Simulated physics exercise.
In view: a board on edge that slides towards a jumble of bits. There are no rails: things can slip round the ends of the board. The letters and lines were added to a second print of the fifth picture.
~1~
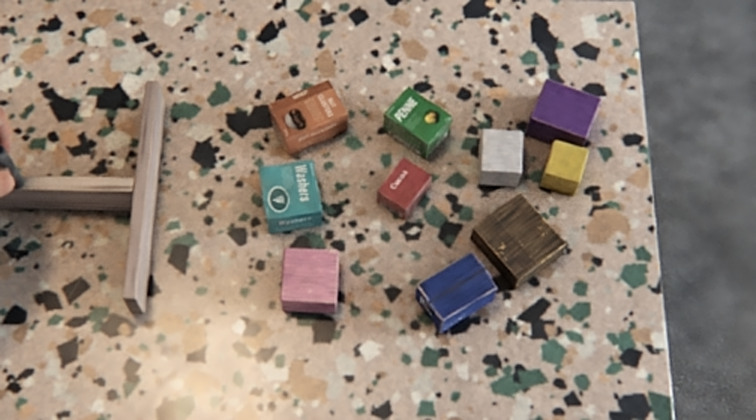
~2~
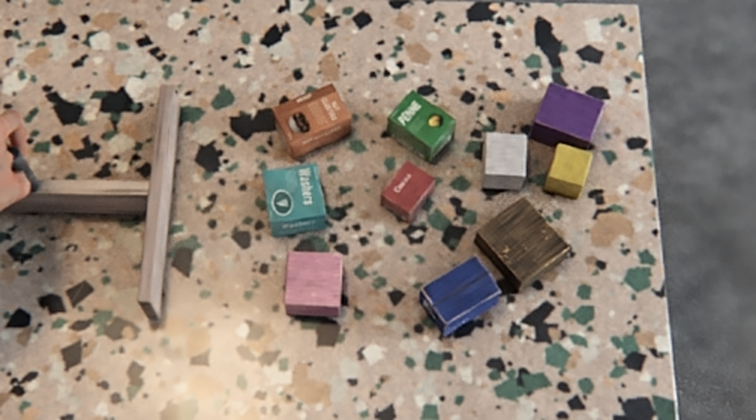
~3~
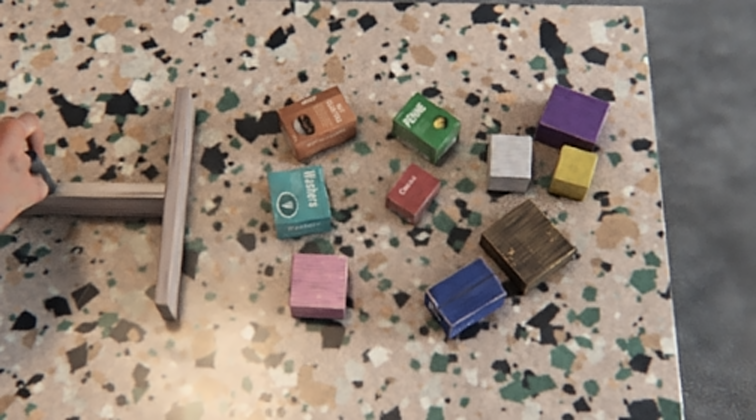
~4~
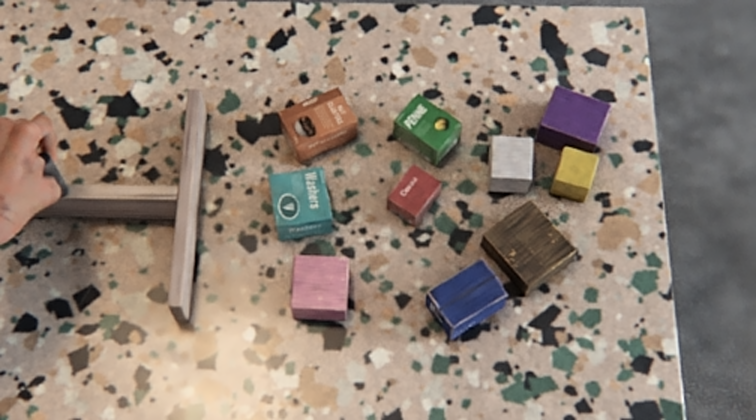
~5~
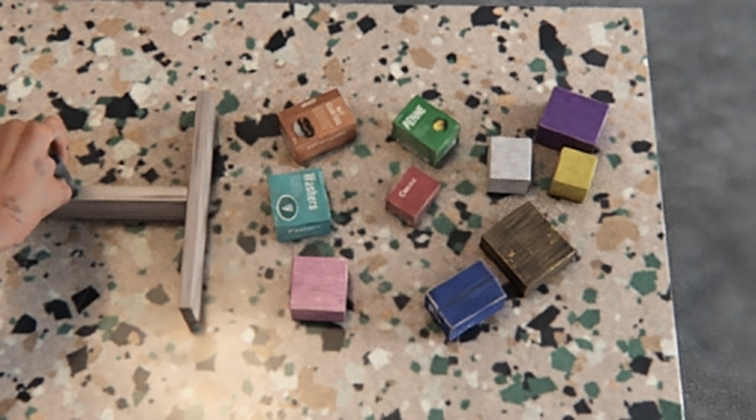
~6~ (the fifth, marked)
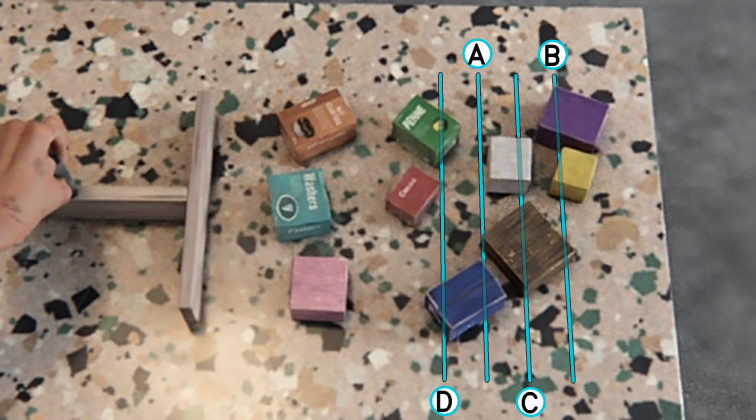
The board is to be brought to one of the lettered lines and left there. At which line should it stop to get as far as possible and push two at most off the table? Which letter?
At C, and not beyond.
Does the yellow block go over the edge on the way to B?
Yes.
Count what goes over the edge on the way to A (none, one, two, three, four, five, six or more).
By then, none.
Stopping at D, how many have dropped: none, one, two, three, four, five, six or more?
In all, none.
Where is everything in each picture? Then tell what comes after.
Pink block (310, 281); blue box (456, 292); black block (518, 241), in the first frame.
Board (156, 188); orange packet (312, 120), in the second frame.
Board (172, 190); white block (509, 163), in the third frame.
Board (185, 193); turquoise box (301, 204), in the fourth frame.
Board (195, 194); red box (413, 196); pink block (319, 289); blue box (465, 300), in the fifth frame.
On the copy, A at (482, 218); B at (563, 219); C at (522, 219); D at (442, 218).
On C. First, board (313, 195); green packet (431, 130); orange packet (363, 132).
Then, board (431, 197); yellow block (595, 183); purple block (580, 123).
Finally, board (522, 198); purple block (656, 107); yellow block (639, 198); none fallen.
By contrast, A is within the limit but short; B drops three; D is within the limit but short.
